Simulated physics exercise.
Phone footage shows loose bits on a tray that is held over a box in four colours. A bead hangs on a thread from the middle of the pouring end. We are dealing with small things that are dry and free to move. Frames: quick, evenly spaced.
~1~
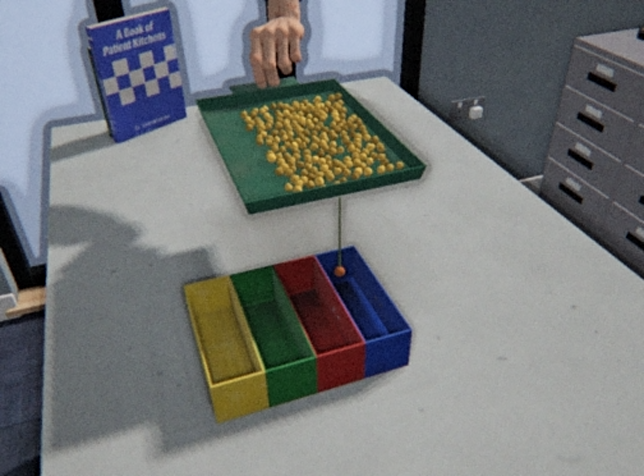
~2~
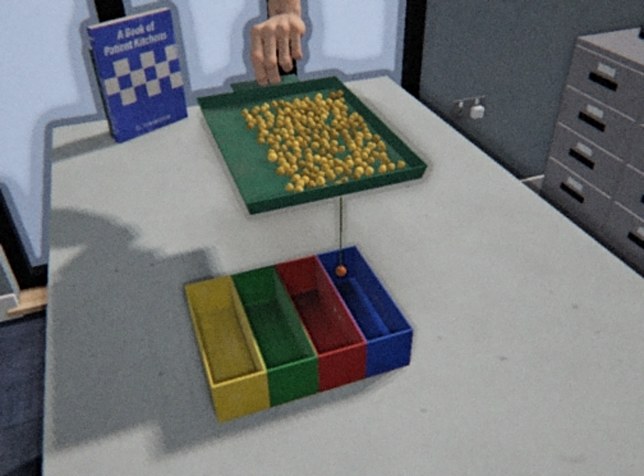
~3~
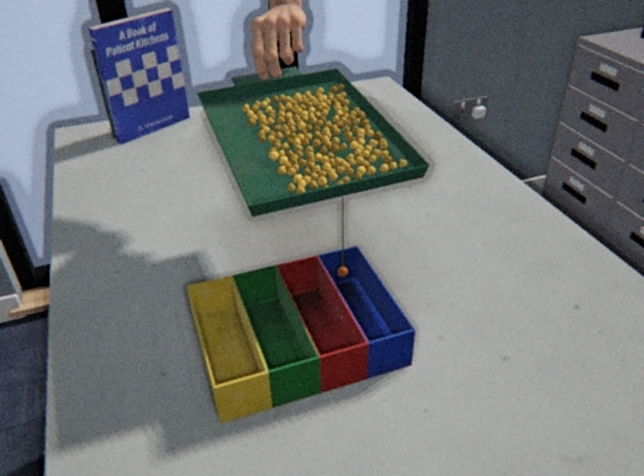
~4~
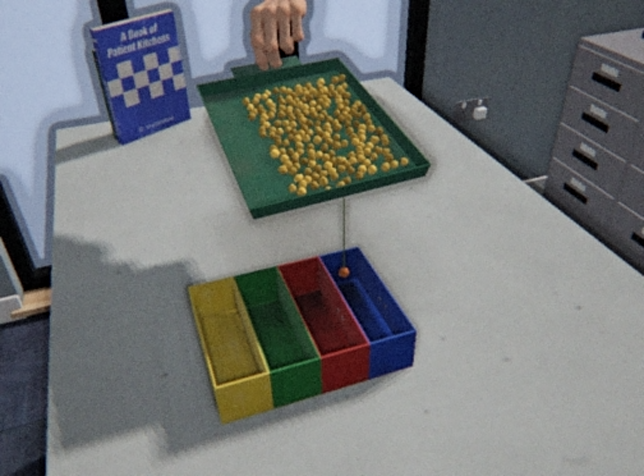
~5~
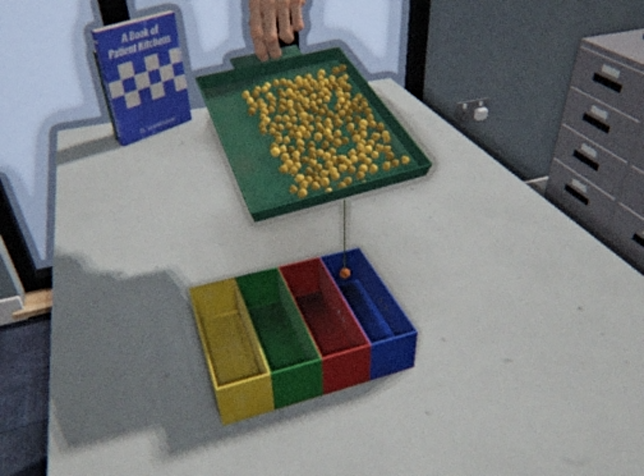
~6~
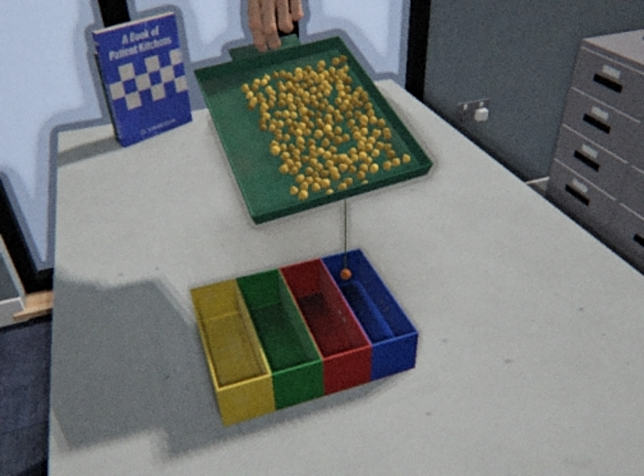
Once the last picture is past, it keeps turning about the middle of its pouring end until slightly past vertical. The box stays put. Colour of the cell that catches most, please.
The colour is green.
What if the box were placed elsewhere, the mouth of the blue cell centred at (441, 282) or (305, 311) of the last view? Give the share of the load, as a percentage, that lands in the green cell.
Close to 20 in a hundred, then close to 0 in a hundred.
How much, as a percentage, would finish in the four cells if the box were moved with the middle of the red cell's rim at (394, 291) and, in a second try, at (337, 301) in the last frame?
Close to 60 %, followed by close to 100 %.
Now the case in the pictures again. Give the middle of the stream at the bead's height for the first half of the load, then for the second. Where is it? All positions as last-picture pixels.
First half (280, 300); second half (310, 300).
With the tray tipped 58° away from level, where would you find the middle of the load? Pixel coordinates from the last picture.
Mark it at roughly (306, 163) in the final frame.
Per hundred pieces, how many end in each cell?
Per cell: Yellow at 10 %, green at 50 %, red at 30 %, blue at 20 %.
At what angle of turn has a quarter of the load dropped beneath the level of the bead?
About 110° of tilt.
Just after the last frame, tray tipped steeply; almost all on the tray; just a few in the yellow cell; just a few in the green cell; just a few falling or outside the box.
A moment on, tray tipped right over; almost all on the tray; just a few in the yellow cell; just a few in the green cell; just a few in the blue cell; just a few in the red cell; just a few falling or outside the box.
Further on, tray tipped past a quarter turn; roughly half in the green cell; roughly a quarter in the red cell; about a tenth in the blue cell; about a tenth in the yellow cell; just a few falling or outside the box.
When it is over, tray tipped past a quarter turn; roughly half in the green cell; roughly a quarter in the red cell; about a tenth in the blue cell; about a tenth in the yellow cell; just a few outside the box.
